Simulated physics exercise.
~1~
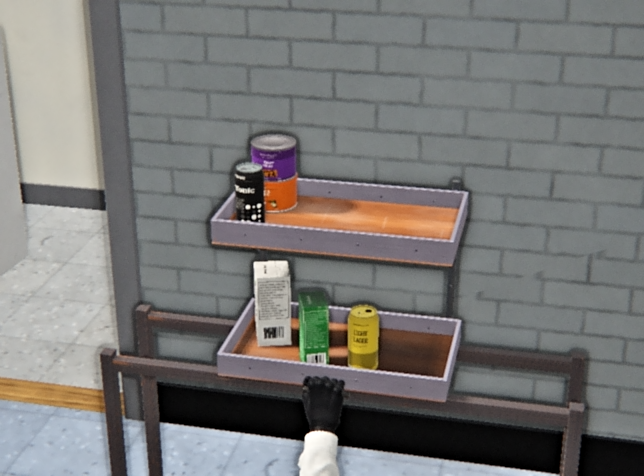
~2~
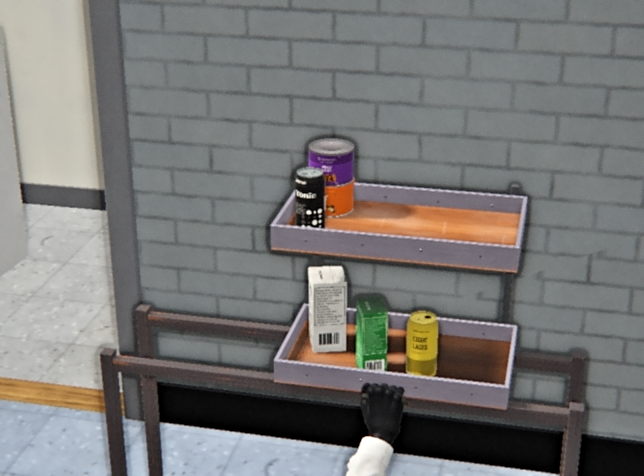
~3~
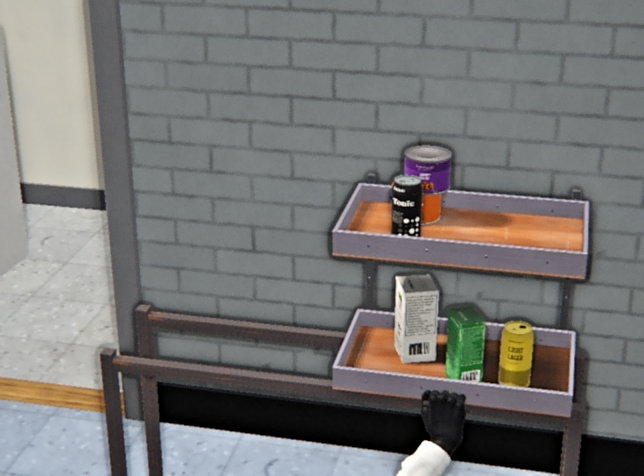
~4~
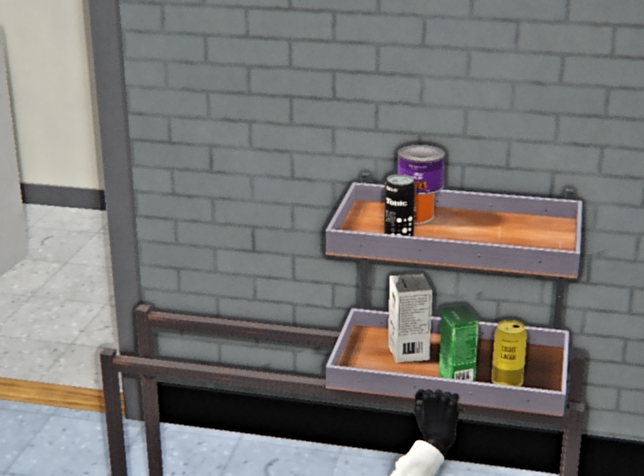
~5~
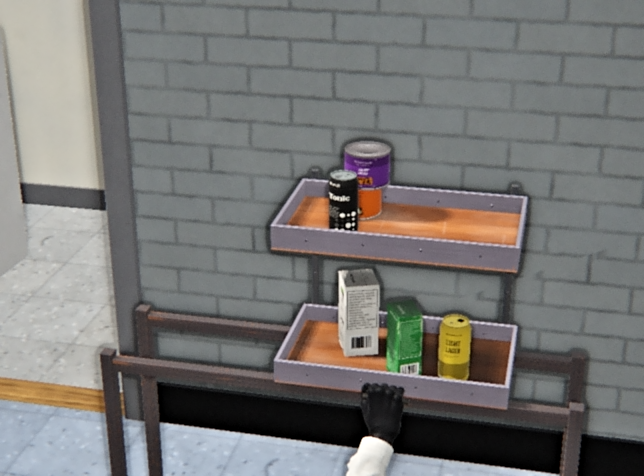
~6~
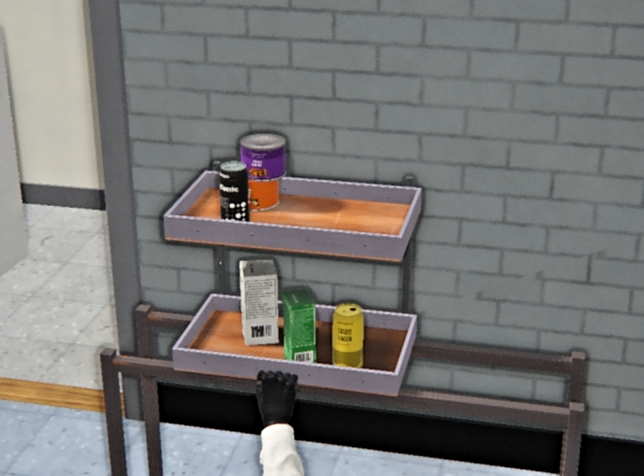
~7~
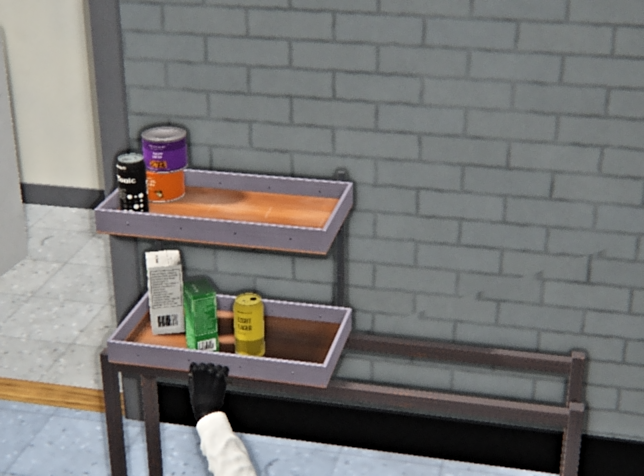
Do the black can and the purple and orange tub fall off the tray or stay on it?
Both the black can and the purple and orange tub stay on the upper level of the tray.
